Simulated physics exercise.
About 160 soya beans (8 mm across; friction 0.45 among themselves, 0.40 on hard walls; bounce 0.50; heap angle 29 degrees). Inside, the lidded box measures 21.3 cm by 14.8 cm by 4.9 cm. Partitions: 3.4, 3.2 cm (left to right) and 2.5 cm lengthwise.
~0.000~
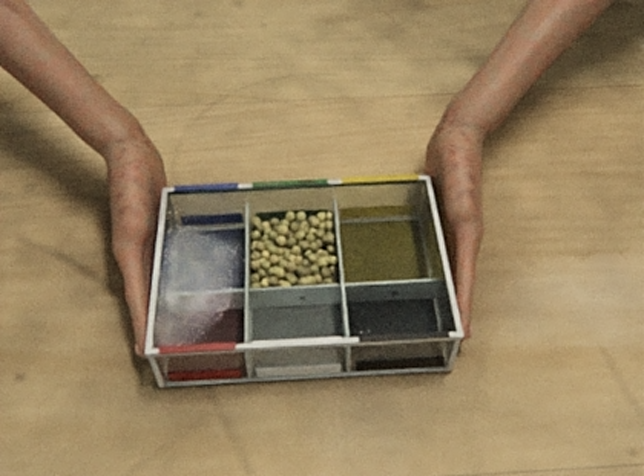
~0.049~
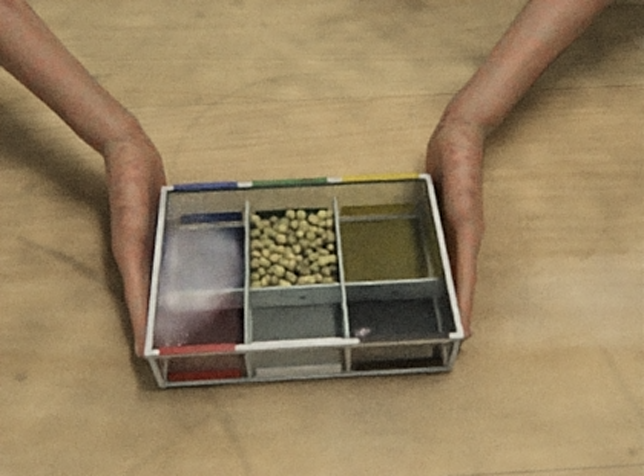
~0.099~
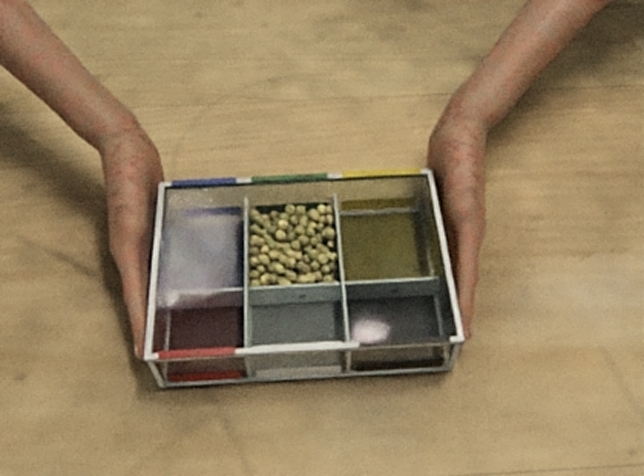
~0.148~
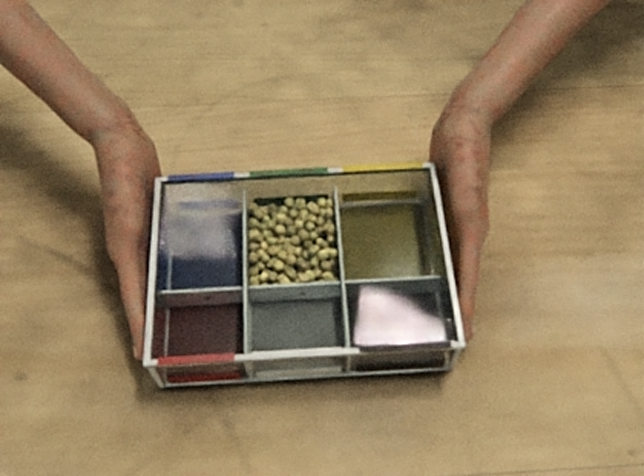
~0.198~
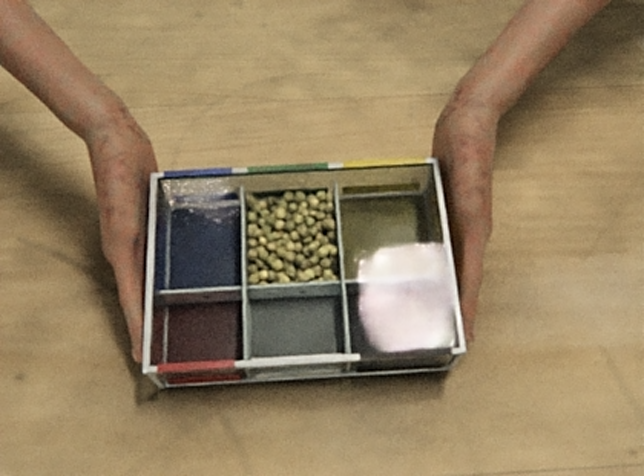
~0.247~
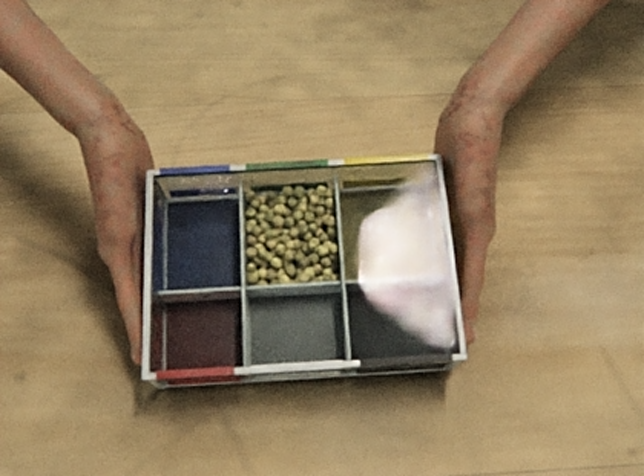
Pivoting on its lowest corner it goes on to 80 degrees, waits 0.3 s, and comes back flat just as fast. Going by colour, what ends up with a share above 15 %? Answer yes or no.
Red compartment: No; blue compartment: No; green compartment: Yes; yellow compartment: No; white compartment: Yes; black compartment: No.
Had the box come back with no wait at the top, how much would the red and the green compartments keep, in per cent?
In that case red 5; green 50.
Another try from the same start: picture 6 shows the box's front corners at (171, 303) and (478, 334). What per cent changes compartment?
Then about 25 per cent.
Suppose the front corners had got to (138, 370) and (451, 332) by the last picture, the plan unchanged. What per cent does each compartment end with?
Red 35, blue 0, green 45, yellow 0, white 20, black 0.
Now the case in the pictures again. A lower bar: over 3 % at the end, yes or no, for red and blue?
Red yes; blue no.
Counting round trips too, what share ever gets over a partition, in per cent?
About 50 per cent.
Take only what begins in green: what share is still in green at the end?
Some 50 per cent.
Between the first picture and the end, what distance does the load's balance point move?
Roughly 5.5 cm.
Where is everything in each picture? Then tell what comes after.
In the first frame, box tilt 0 degrees, front corners at (152, 350) and (457, 333); green 100 %.
In the second frame, box tilt 1 degrees, front corners at (152, 351) and (457, 334).
In the third frame, box tilt 4 degrees, front corners at (151, 355) and (458, 338), lowest corner left front.
In the fourth frame, box tilt 9 degrees, front corners at (150, 361) and (458, 343), lowest corner left front.
In the fifth frame, box tilt 14 degrees, front corners at (150, 367) and (459, 349), lowest corner left front.
In the sixth frame, box tilt 19 degrees, front corners at (149, 374) and (460, 355), lowest corner left front; green 100 %. The box's pace is about 100 degrees a second.
After 1.08 s, tilt 80 degrees; red 5 %, green 60 %, white 35 %.
After 1.64 s, tilt 42 degrees; red 5 %, green 50 %, white 40 %.
After 2.26 s, tilt 0 degrees; red 5 %, green 50 %, white 40 %.
In the end, at 2.9 s, red 5 %, blue 0 %, green 50 %, yellow 0 %, white 40 %, black 0 %.
